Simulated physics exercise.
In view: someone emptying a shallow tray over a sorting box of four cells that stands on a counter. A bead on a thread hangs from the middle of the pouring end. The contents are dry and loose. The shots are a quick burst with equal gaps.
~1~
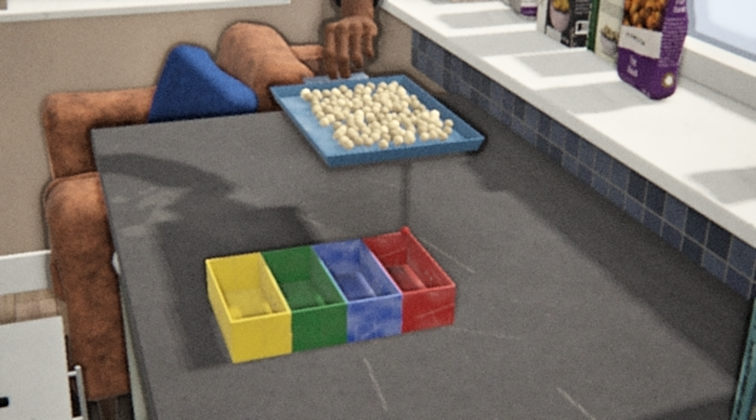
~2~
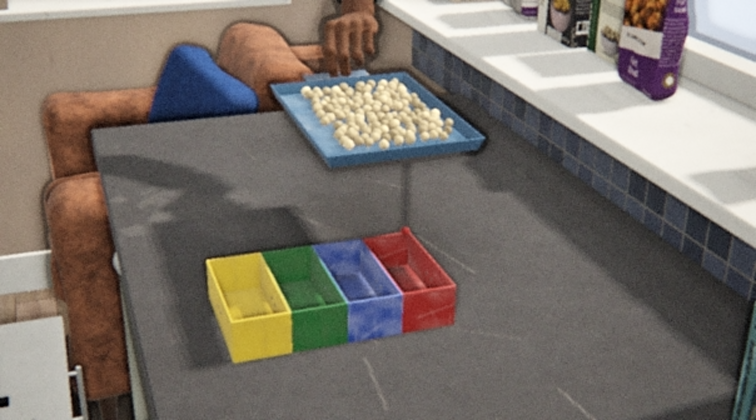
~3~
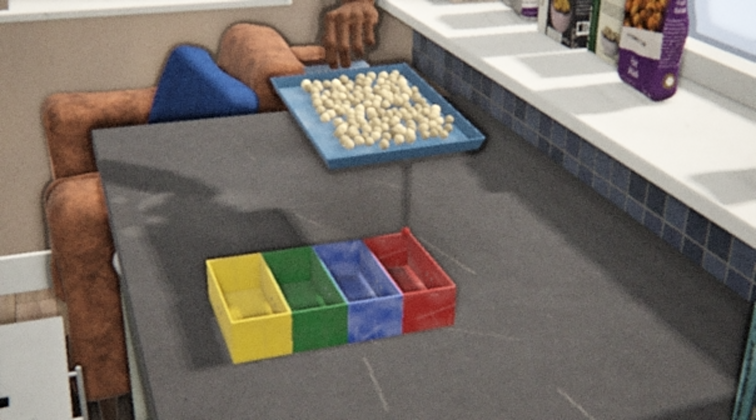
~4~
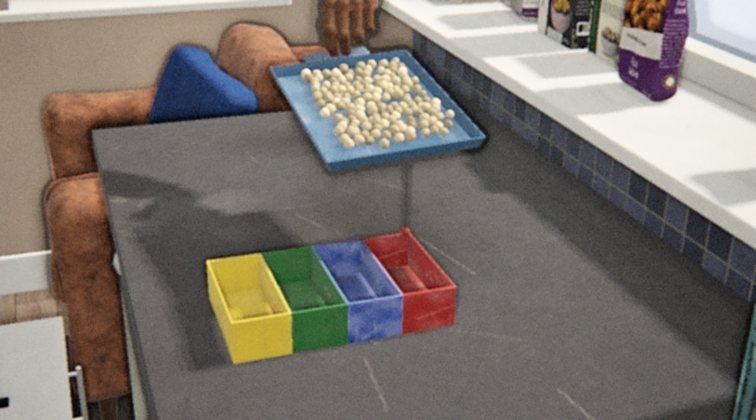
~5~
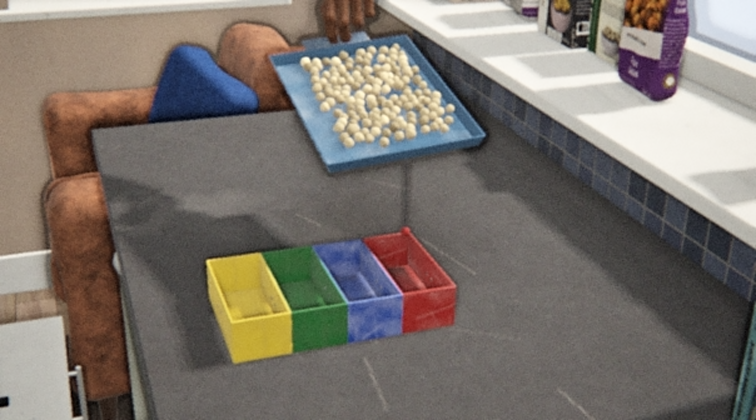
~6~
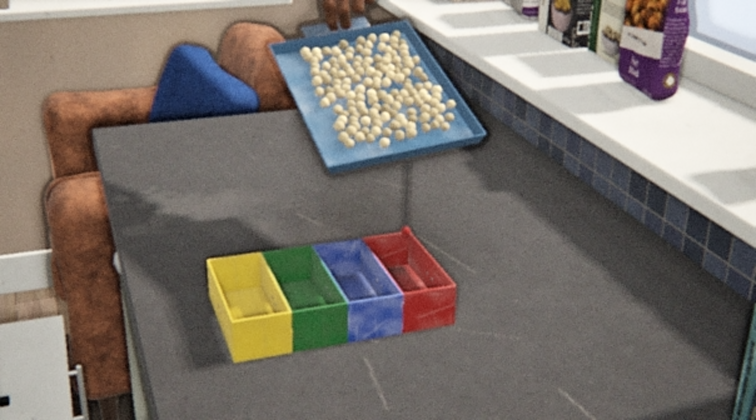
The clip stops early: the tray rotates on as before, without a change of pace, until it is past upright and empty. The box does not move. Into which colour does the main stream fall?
The blue one ends fullest.
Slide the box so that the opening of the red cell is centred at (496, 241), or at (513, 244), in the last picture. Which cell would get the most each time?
In turn: The cell in yellow; yellow.
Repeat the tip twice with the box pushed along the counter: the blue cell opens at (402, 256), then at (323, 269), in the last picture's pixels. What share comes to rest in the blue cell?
In turn 30 and 40 in a hundred.
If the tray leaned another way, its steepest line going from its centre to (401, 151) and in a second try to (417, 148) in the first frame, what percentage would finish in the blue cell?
In turn 20 and 0 in a hundred.
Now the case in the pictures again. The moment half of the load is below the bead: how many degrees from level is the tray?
Near 85 degrees.
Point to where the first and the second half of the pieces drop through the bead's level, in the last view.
First near (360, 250), later near (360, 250).
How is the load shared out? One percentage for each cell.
In per cent, yellow cell 0, green cell 20, blue cell 60 and red cell 30.
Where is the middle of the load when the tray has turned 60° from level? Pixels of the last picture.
Near (368, 148).
Shortly afterwards, tray tipped steeply; the bulk on the tray; a little in the blue cell; only a few in the green cell; only a few in the red cell; a little falling or outside the box.
Next, tray tipped right over; a little on the tray; near half in the blue cell; near a quarter in the red cell; a little in the green cell; a little falling or outside the box.
Some moments later, tray tipped past a quarter turn; near half in the blue cell; near a quarter in the red cell; a little in the green cell; only a few falling or outside the box.
In the end, tray tipped past a quarter turn; near half in the blue cell; near a quarter in the red cell; a little in the green cell; none at all in the yellow cell; only a few outside the box.
